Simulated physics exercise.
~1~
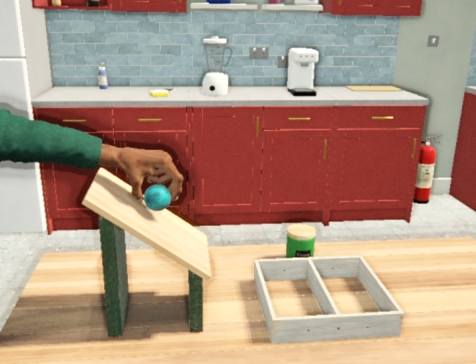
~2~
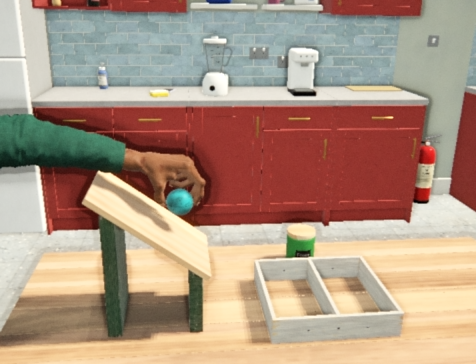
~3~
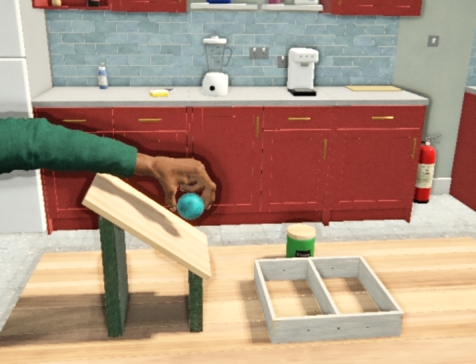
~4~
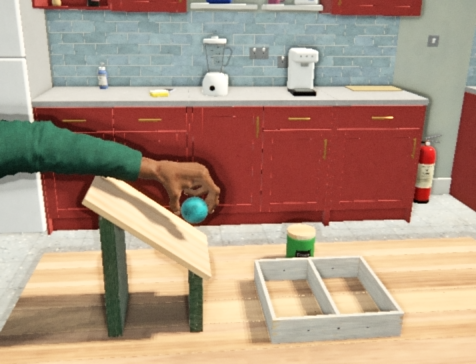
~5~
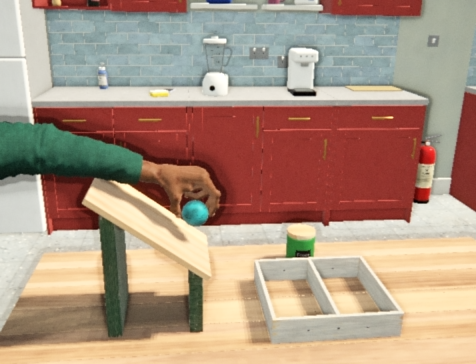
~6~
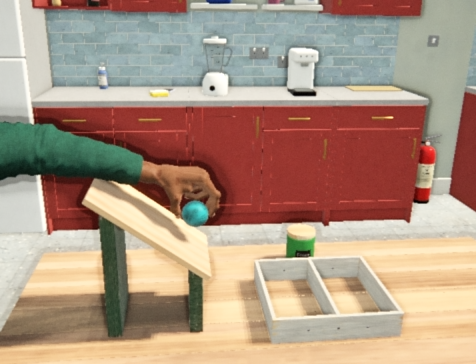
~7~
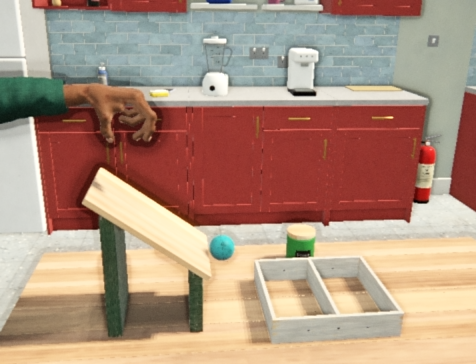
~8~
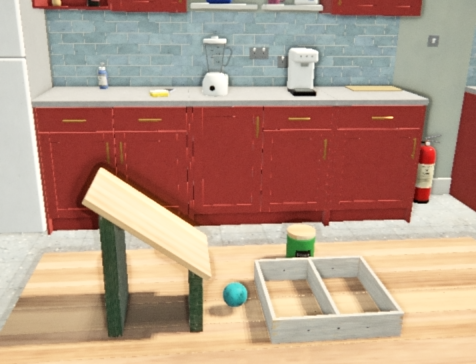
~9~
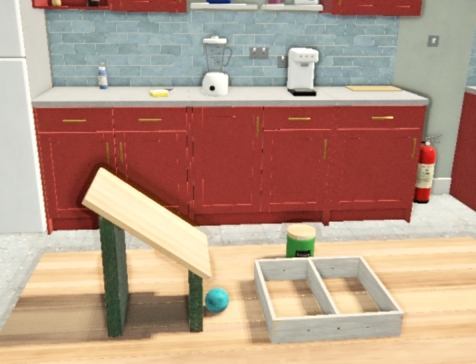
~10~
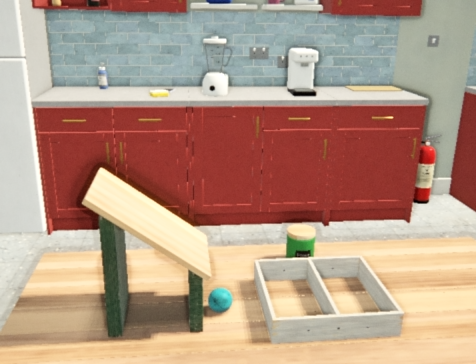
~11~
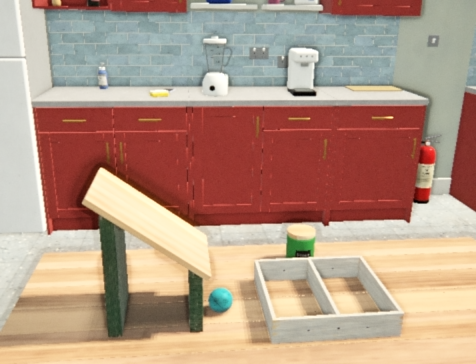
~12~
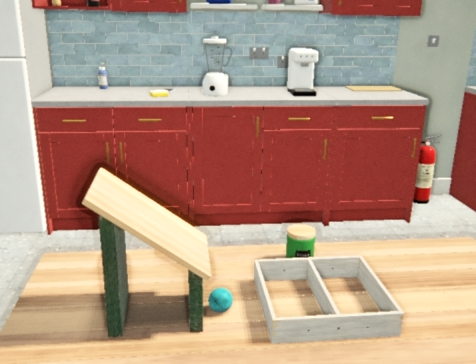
A kitchen with red cabinets and a blue tiled wall is seen from a still, slightly raised view across a wooden table. A slanted board on dark green legs stands at the left, with a pale grey two-bay tray to its right and a green jar behind the tray. A hand in a green sleeve moves a turquoise ball a little way down the board and holds it near the lower end. The hand lets go and withdraws to the left as the ball drops off the board towards the tray. The ball then moves slightly back left and rests on the table beside the board's shorter leg, outside the tray.
